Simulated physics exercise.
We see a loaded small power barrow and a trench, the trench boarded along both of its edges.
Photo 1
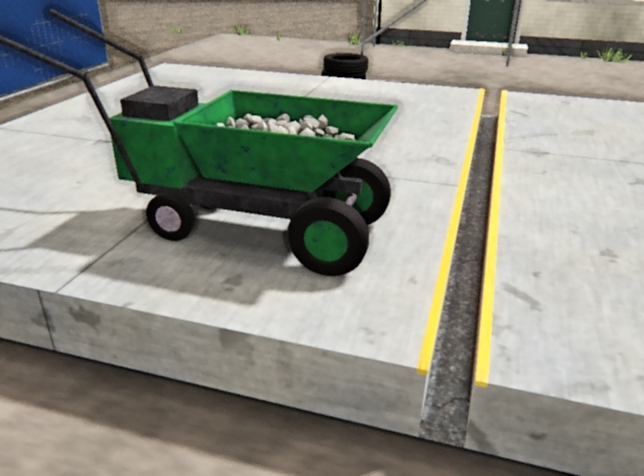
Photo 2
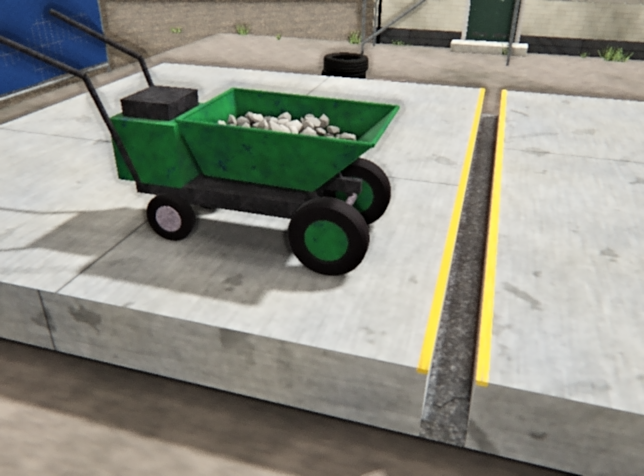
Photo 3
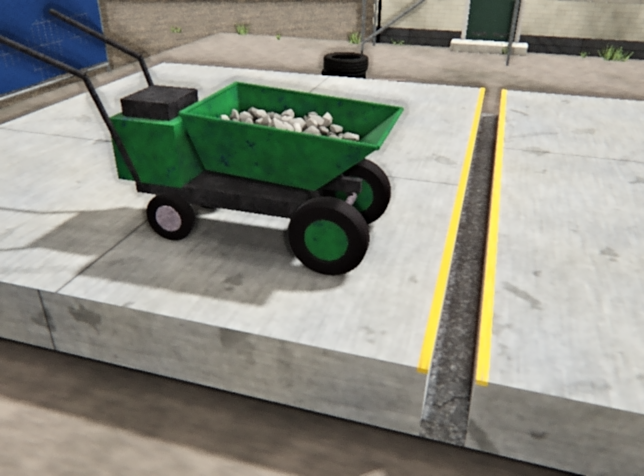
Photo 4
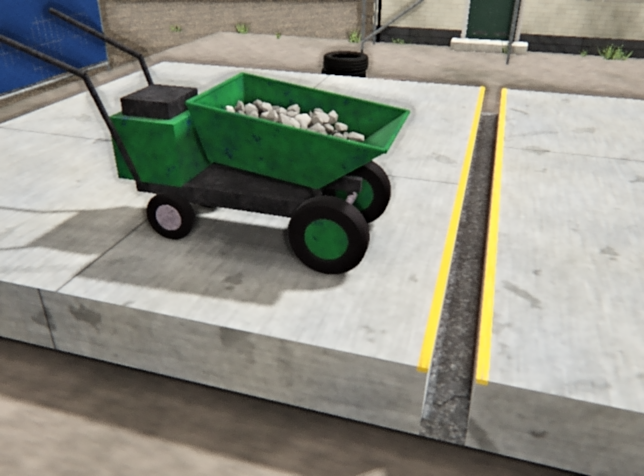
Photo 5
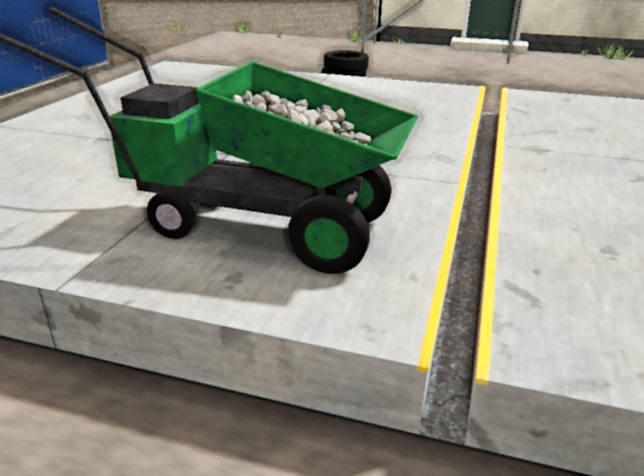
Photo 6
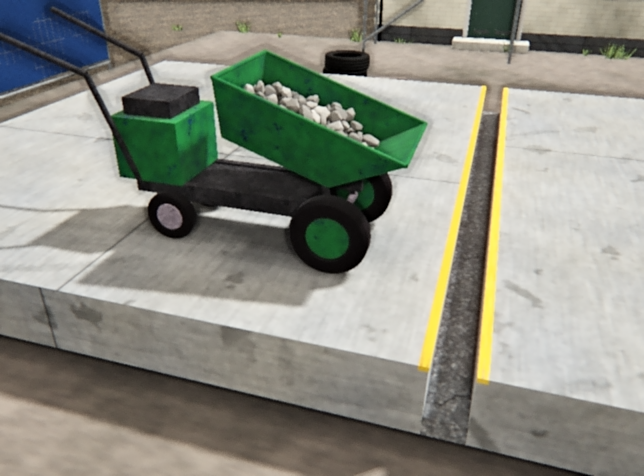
We see a green power barrow loaded with broken stones standing on concrete, left of a narrow trench with yellow-edged sides; its skip, level at first, gradually tilts toward the right, its rear rising while the wheels stay still.
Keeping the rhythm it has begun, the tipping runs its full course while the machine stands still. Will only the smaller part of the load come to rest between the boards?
The amount in the trench exceeds half.
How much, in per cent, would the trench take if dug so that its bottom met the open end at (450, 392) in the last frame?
The share comes out near 60 percent.
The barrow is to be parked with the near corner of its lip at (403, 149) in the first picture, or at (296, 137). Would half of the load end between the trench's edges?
A minority, then a minority.
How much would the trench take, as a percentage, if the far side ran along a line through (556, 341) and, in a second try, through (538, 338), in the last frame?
In order: Some 100 per cent, then some 100 per cent.
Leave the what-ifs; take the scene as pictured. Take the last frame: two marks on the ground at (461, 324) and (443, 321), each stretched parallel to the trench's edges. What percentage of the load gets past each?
I'd say some 60 in a hundred, and after that 100 in a hundred.
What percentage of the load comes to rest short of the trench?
My estimate is around 0 percent.
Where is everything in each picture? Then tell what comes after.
Lip of the skip (370, 145), level; top of the load (282, 138), broken stones; first edge of the trench (433, 321); far edge (486, 331), the trench under half as wide as the skip, and about as deep as wide, in the first picture.
Lip of the skip (372, 146), level; top of the load (279, 133), in the second picture.
Lip of the skip (377, 148), tipped barely; top of the load (267, 125), in the third picture.
Lip of the skip (385, 152), tipped a little; top of the load (260, 128), in the fourth picture.
Lip of the skip (394, 158), tipped a little; top of the load (268, 121), in the fifth picture.
Lip of the skip (406, 166), tipped clearly; top of the load (271, 103); first edge of the trench (434, 318); far edge (487, 328), in the sixth picture.
Just after the last frame, skip tipped steeply; every one in the skip.
A moment on, skip tipped steeply; the larger part in the skip; just a few short of the trench; about a tenth in or heaped over the trench; just a few beyond it; just a few falling.
Further on, skip tipped right over; just a few in the skip; just a few short of the trench; the larger part in or heaped over the trench; roughly a quarter beyond it.
When it is over, skip tipped right over; just a few short of the trench; the larger part in or heaped over the trench; roughly a quarter beyond it.
